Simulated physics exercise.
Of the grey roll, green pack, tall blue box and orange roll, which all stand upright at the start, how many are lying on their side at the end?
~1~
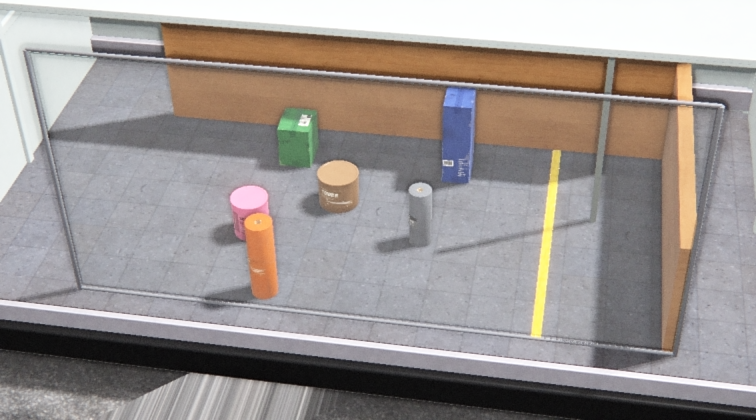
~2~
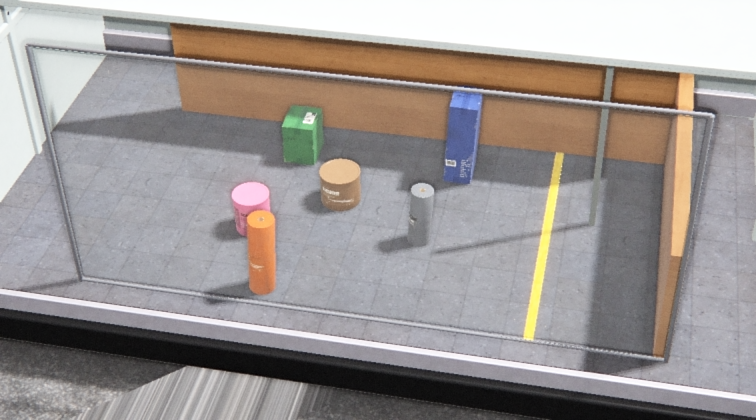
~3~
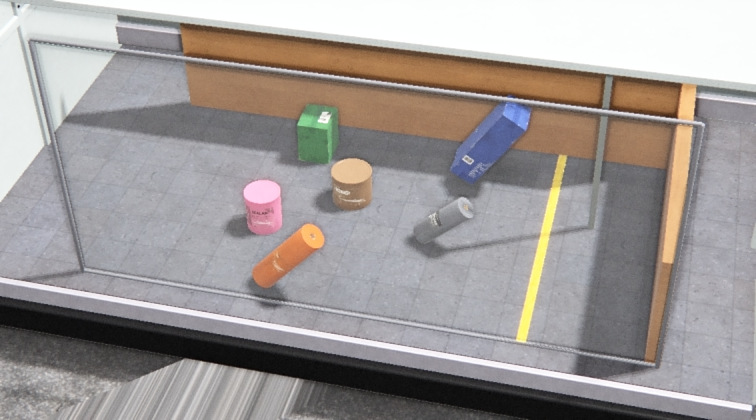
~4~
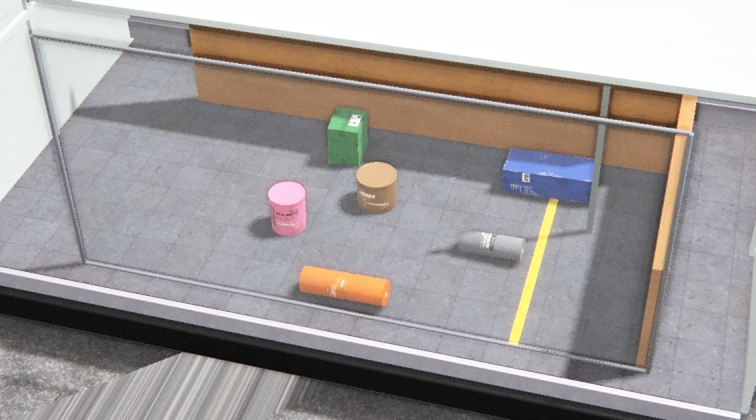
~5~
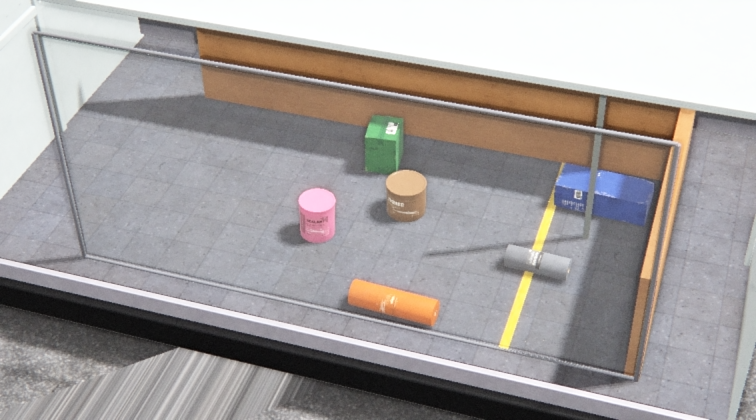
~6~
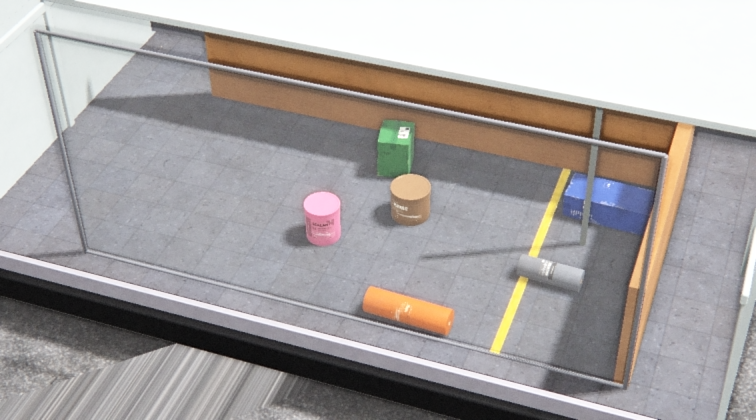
Three of them are lying on their side at the end, namely the grey roll, the blue box and the orange roll. The green pack stays upright.
